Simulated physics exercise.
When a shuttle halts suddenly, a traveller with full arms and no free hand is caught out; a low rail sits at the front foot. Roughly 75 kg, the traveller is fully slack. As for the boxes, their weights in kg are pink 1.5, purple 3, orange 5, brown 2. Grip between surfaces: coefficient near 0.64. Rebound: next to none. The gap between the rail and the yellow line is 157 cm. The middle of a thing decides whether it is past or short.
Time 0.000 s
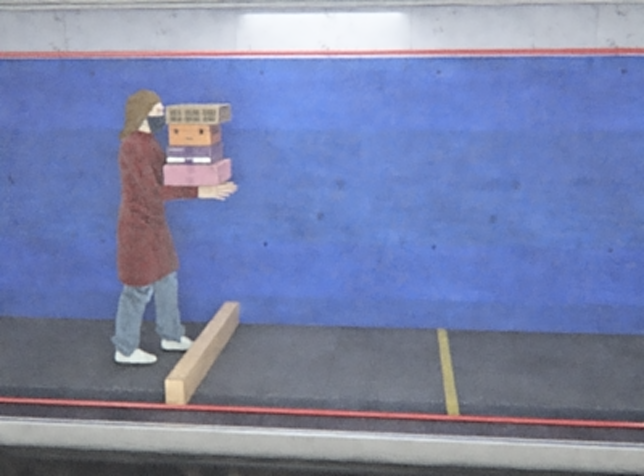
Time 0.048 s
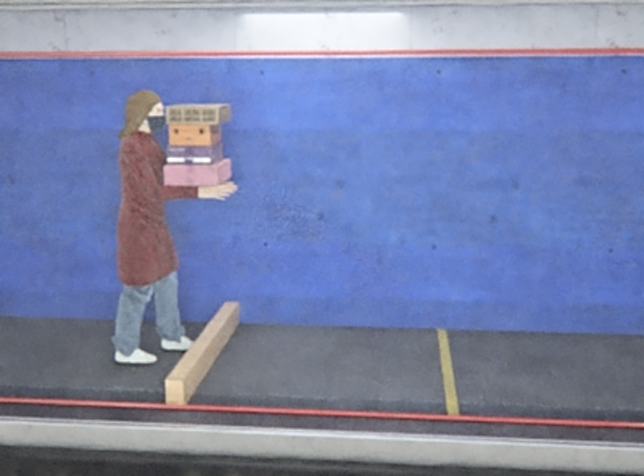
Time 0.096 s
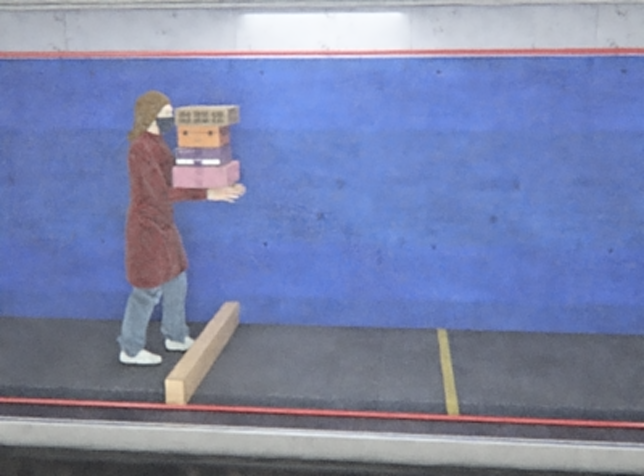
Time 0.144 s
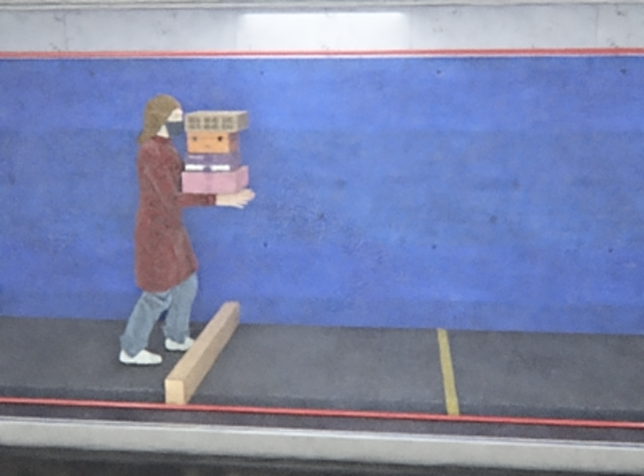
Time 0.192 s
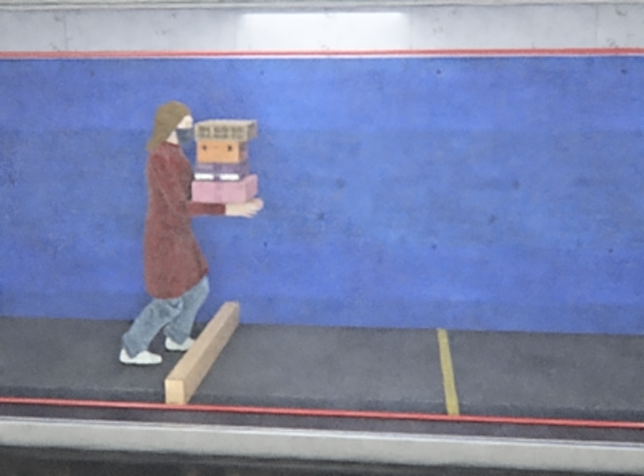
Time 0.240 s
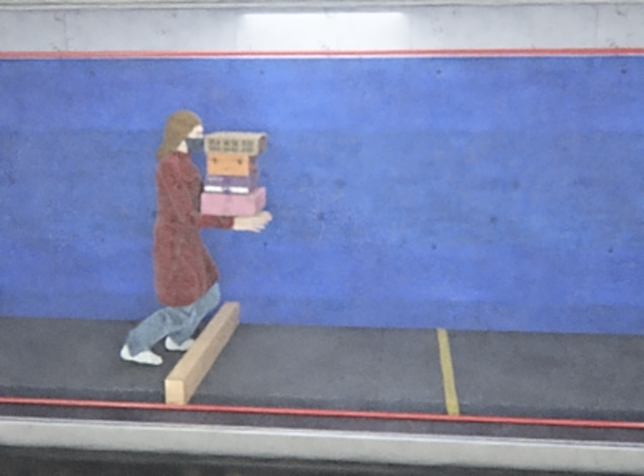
A traveller in a long dark red coat, arms full of stacked boxes, stood still at first, then leaned and sank forward to the right, knees bending, feet staying behind the low wooden rail.
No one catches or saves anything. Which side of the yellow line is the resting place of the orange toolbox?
I expect it to remain before the line.
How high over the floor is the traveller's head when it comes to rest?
Roughly 20 cm above the floor.
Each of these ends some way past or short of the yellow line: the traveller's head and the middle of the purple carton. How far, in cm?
Traveller's head, 70 centimetres short; purple carton, 40 centimetres short.
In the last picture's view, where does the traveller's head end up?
Near (344, 316).
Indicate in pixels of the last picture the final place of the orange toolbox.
I'd put it somewhere close to (417, 359).
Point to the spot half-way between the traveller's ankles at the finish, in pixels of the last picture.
Estimate: About (206, 316).
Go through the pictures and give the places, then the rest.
Orange toolbox (196, 133), purple carton (196, 153), yellow line (451, 396), in the first frame.
Orange toolbox (196, 133), purple carton (196, 153), in the second frame.
Orange toolbox (204, 135), purple carton (205, 155), in the third frame.
Orange toolbox (214, 140), purple carton (214, 160), in the fourth frame.
Orange toolbox (223, 149), purple carton (223, 169), in the fifth frame.
Orange toolbox (233, 162), purple carton (233, 182), yellow line (451, 396). Everything loose set off at about 1.2 m/s, in the sixth frame.
After 0.45 s the orange toolbox is 104 cm short of the yellow line, tilted 25°, near (280, 252) in the last picture's view; the purple carton 108 cm short of the yellow line, tilted 25°.
After 0.65 s the orange toolbox is 65 cm short of the yellow line, tilted 75°, near (343, 339) in the last picture's view.
After 0.95 s the orange toolbox is 20 cm short of the yellow line, tilted 180°, near (415, 359) in the last picture's view.
When all is still (2.7 s), pink carton stops short of the yellow line; purple carton stops short of the yellow line; orange toolbox stops short of the yellow line; brown crate crosses the yellow line; traveller's head stops short of the yellow line.
